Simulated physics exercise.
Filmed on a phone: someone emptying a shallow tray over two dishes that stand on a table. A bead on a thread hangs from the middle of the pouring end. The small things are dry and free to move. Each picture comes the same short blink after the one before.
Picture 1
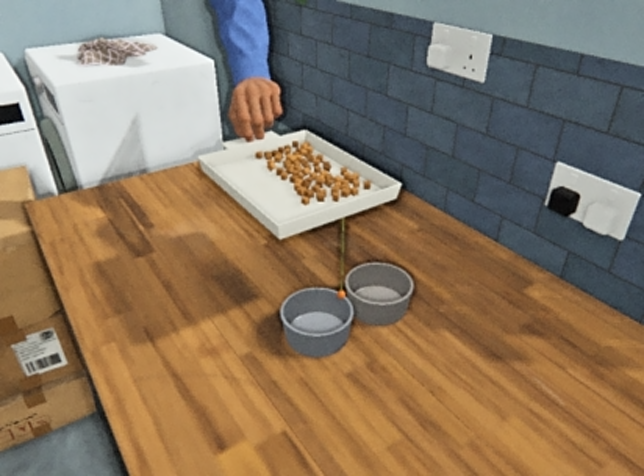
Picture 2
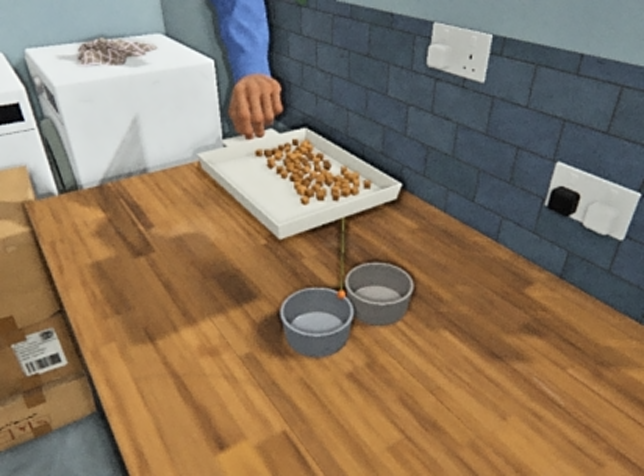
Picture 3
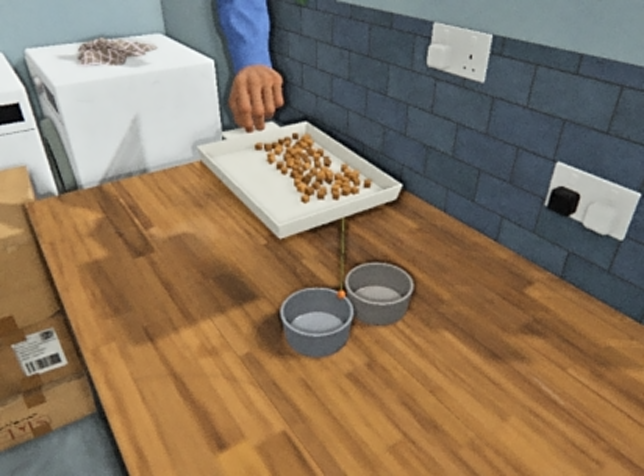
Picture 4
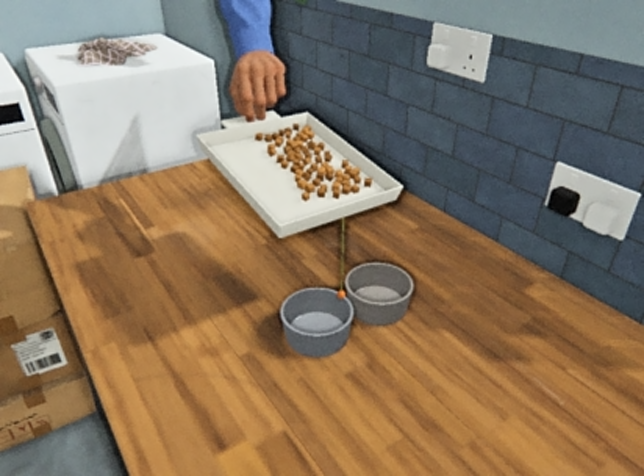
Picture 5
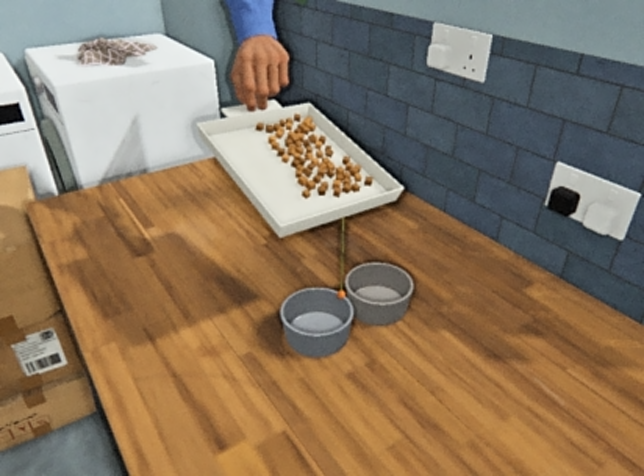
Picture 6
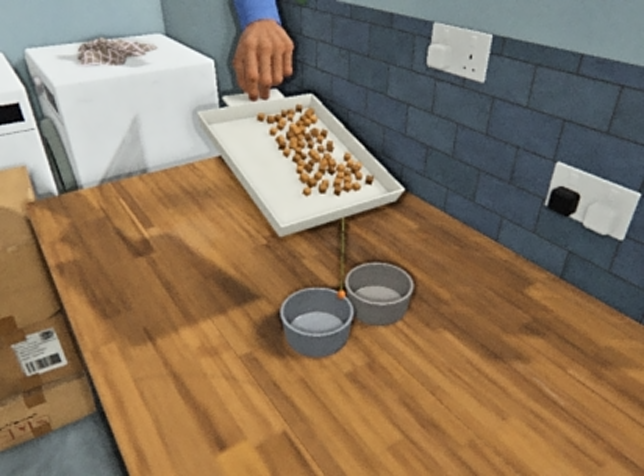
At the start, a hand holds a shallow white tray of small brown pieces almost level above two grey dishes on a wooden table. The hand then gradually lifts the far end, tilting the tray toward its right corner, while the pieces stay bunched and the hanging bead barely moves.
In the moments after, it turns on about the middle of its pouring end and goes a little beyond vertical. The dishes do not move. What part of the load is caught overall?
The two hold less than half of the load.
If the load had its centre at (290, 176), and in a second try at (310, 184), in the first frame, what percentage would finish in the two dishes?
Near 10 % and 10 %.
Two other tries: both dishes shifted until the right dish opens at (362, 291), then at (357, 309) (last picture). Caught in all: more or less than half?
At the first place under half, at the second below a half.
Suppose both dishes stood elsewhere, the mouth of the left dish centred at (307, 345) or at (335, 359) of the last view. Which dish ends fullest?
In turn: The right-hand dish; right.
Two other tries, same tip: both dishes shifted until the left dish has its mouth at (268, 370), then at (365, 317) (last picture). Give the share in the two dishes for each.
Roughly 20 per cent, and 70 per cent.
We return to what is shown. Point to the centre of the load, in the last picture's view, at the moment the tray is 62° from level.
Close to (364, 183).
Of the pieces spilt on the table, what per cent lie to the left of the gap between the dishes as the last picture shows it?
Close to 0 per cent.
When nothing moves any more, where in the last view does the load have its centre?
Around (411, 344).
Shortly afterwards, tray tipped steeply; the whole lot on the tray.
Next, tray tipped past a quarter turn; the bulk on the tray; a little outside both; only a few in the air.
Some moments later, tray tipped past a quarter turn; a little in the right dish; all but a few outside both.
In the end, tray tipped past a quarter turn; none at all in the left dish; a little in the right dish; all but a few outside both.
